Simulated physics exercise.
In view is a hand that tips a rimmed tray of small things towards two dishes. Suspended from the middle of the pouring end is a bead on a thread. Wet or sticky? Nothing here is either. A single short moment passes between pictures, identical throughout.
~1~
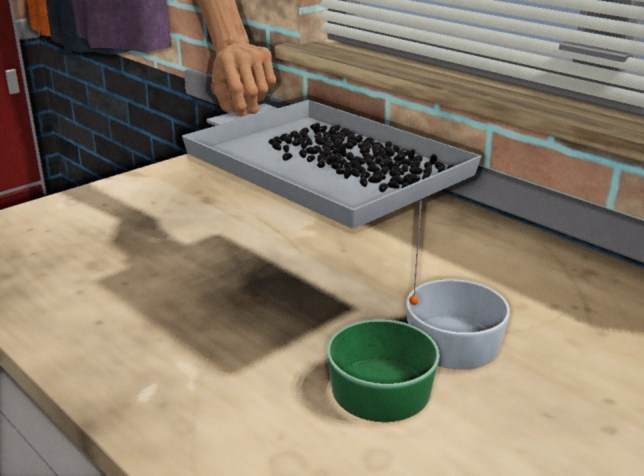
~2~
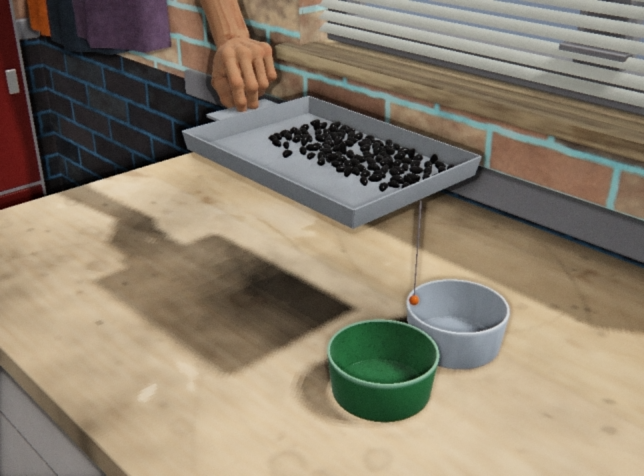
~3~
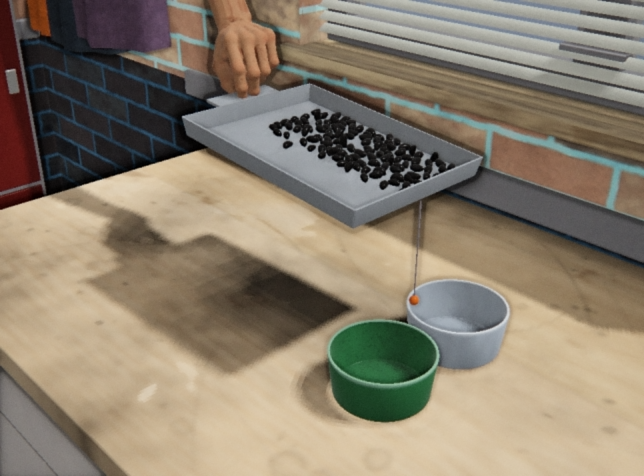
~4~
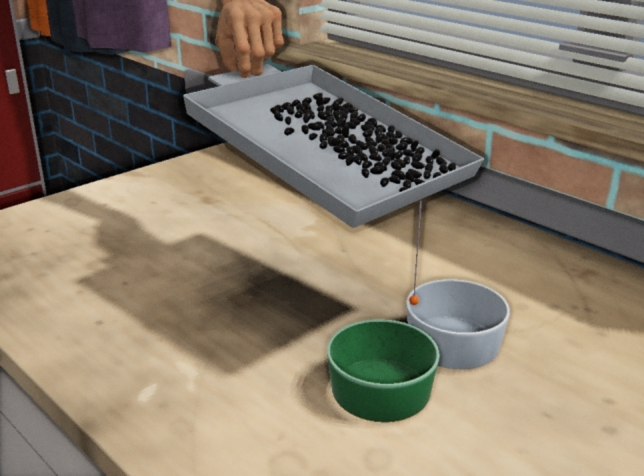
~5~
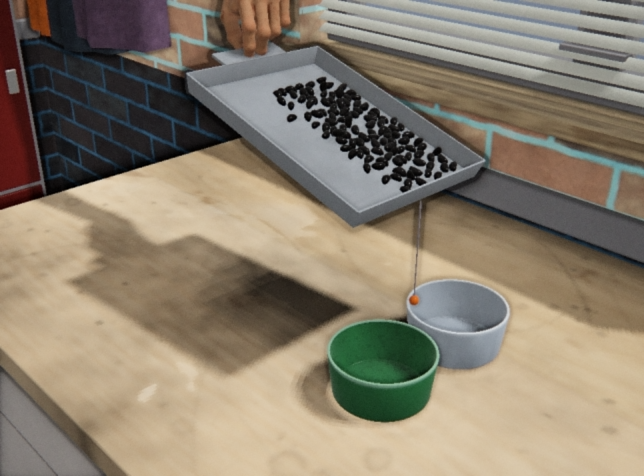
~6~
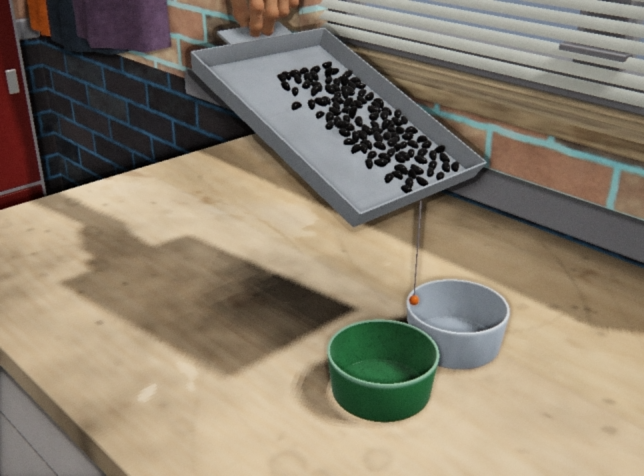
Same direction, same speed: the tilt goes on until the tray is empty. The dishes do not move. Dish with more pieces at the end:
Bigger share: Right.
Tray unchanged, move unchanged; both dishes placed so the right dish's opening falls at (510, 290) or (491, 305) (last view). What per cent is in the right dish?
You'd end up with around 20 per cent and then around 50 per cent.
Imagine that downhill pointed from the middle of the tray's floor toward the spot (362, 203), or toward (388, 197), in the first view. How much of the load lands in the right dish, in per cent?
Shares: About 0 in a hundred, then about 20 in a hundred.
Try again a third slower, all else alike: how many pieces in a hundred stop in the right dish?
Close to 50 in a hundred.
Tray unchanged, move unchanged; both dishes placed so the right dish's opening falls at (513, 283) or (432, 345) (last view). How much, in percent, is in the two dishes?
Roughly 60% on the first try and 40% on the second.
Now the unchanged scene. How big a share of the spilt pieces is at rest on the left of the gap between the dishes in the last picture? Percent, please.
Around 0 per cent, I reckon.
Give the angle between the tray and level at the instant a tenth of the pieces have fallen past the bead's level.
I'd say close to 100 degrees.
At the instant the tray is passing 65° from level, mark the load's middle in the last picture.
Look around (430, 154) in the last picture.
Soon, tray tipped steeply; all on the tray.
A while on, tray tipped past a quarter turn; most on the tray; a stray few in the left dish; a small part in the right dish; a stray few outside both; a stray few in the air.
Towards the end, tray tipped past a quarter turn; a small part in the left dish; about a third in the right dish; about half outside both; a stray few in the air.
Finally, tray tipped past a quarter turn; a small part in the left dish; about a third in the right dish; about half outside both.
